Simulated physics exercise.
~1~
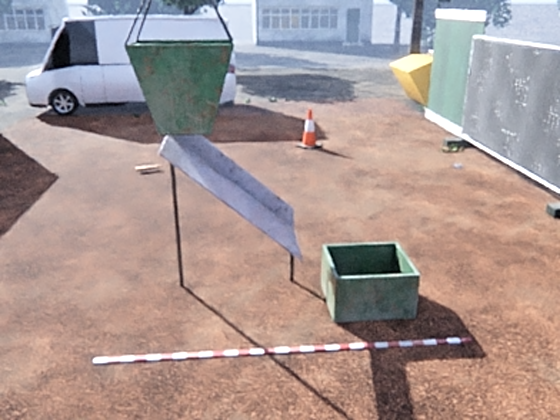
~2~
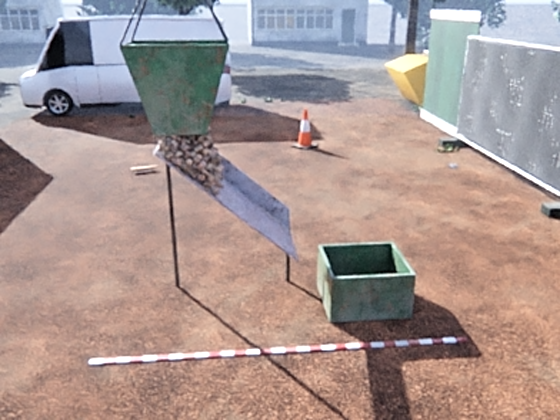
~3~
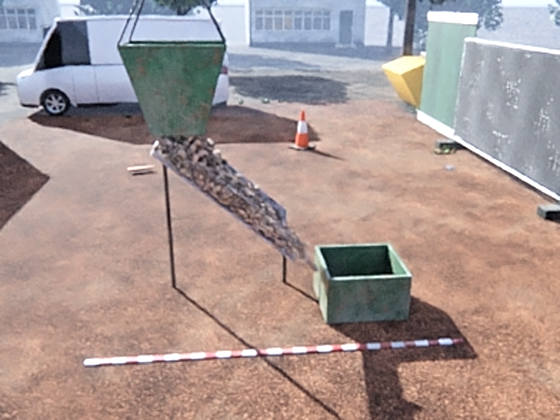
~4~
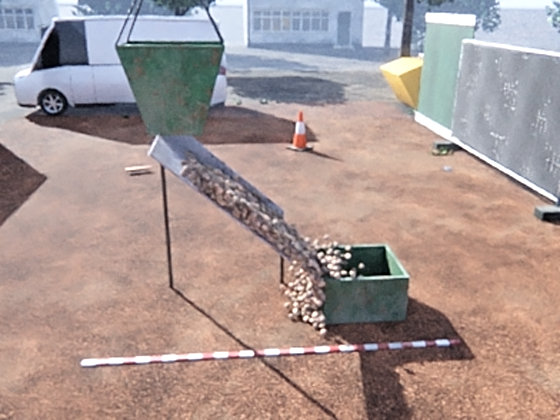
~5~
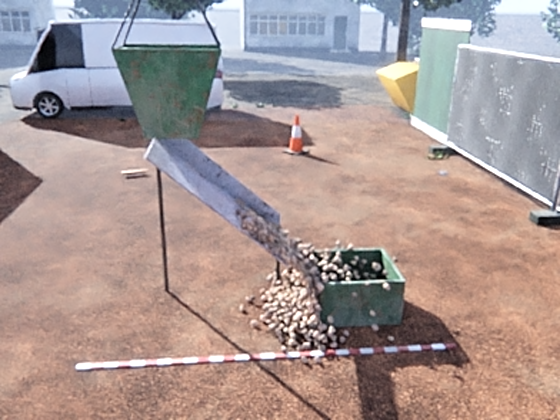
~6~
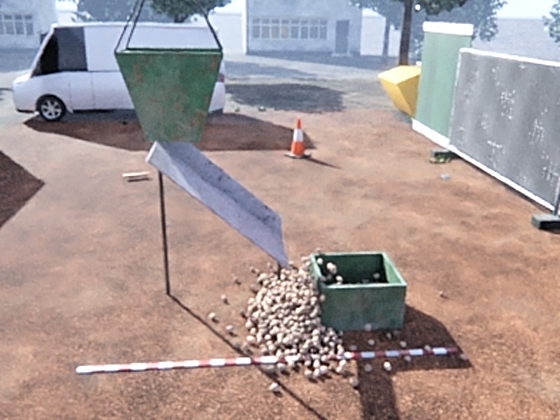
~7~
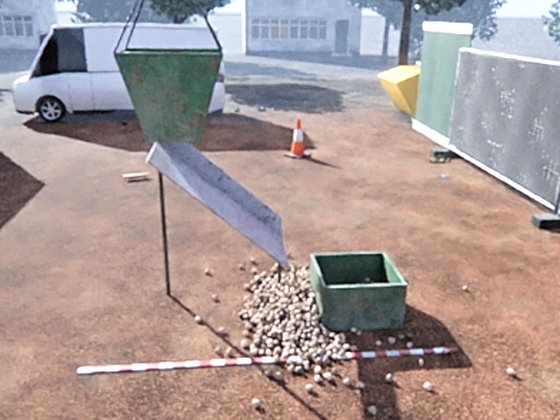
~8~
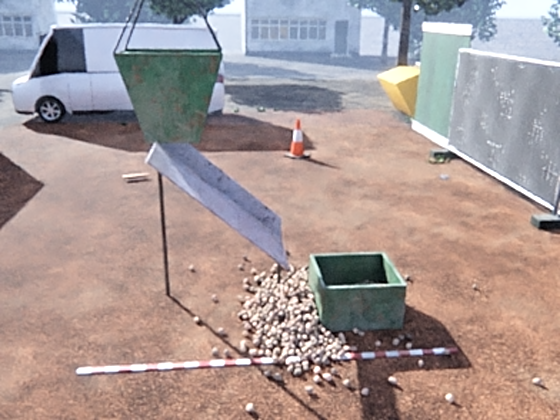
The footage shows cobbles dropping from a hanging green skip onto a sloping steel chute and sliding down to the right toward a green bin. Most spill into a heap on the ground left of the bin, while some land inside and a few scatter beyond it.
